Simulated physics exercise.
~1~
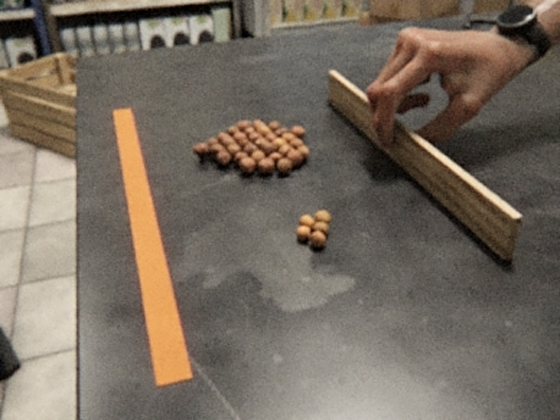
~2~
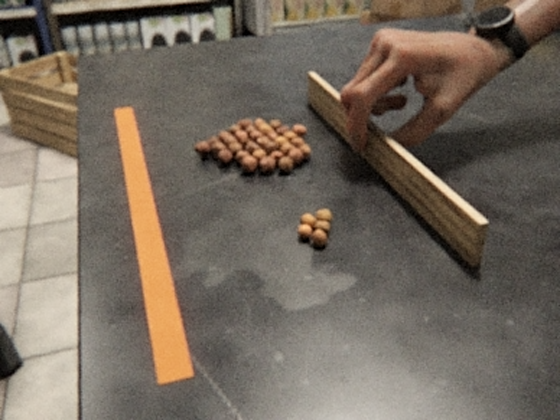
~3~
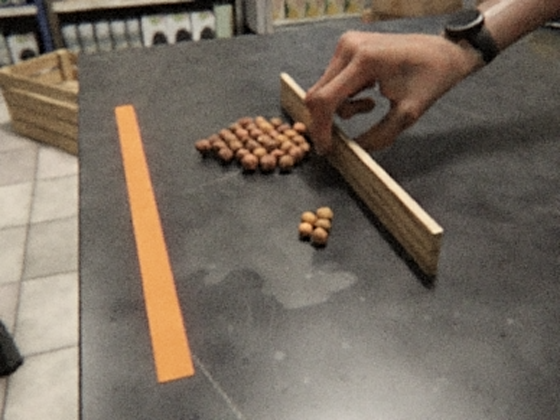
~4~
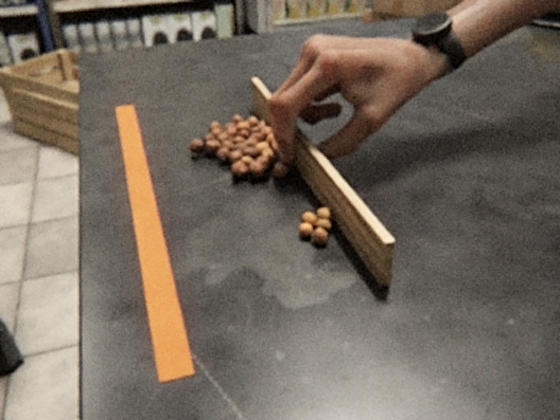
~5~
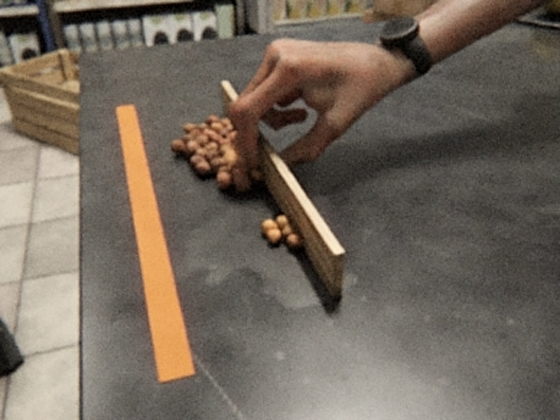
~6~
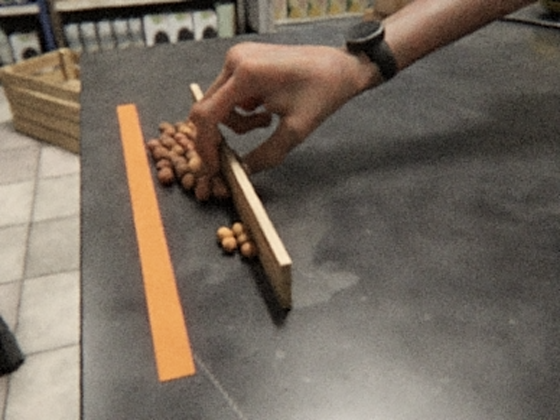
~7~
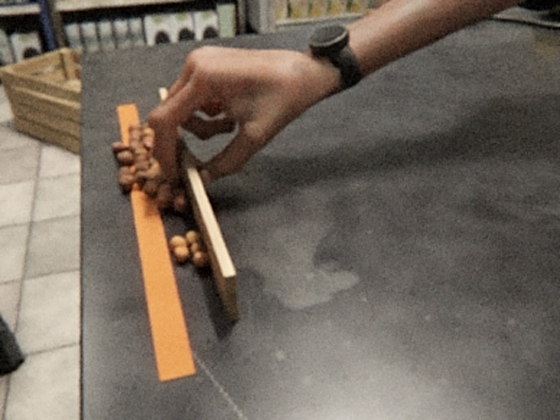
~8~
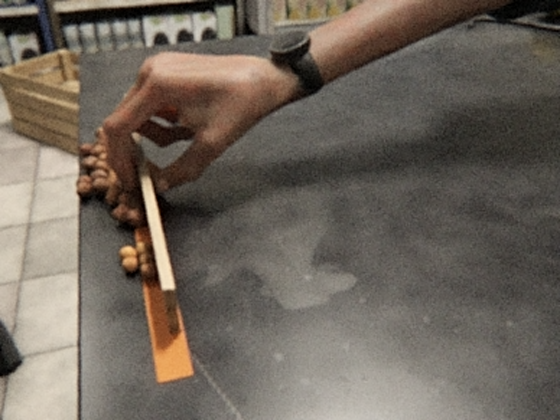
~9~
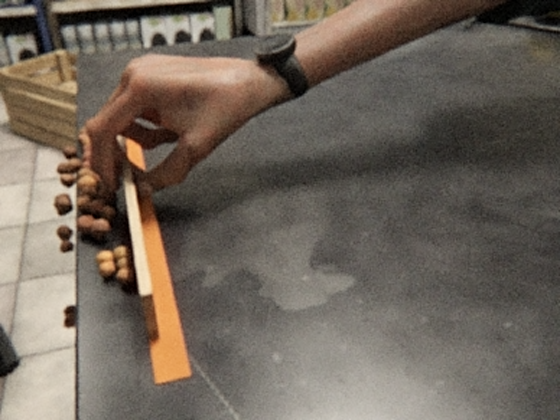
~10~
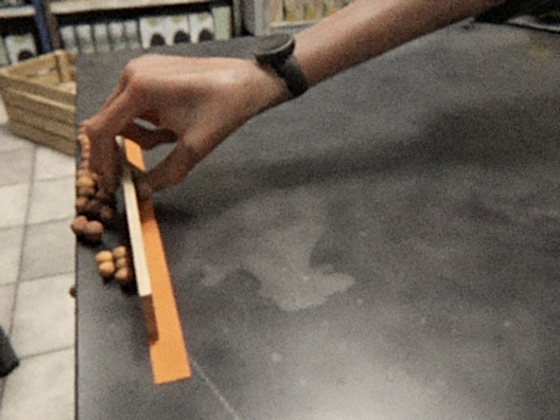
A hand slid an upright strip of wood left across a dark table, pushing two clusters of small brown balls over the orange tape, and stopped there with the small cluster still on the table while part of the bigger one went over the edge.
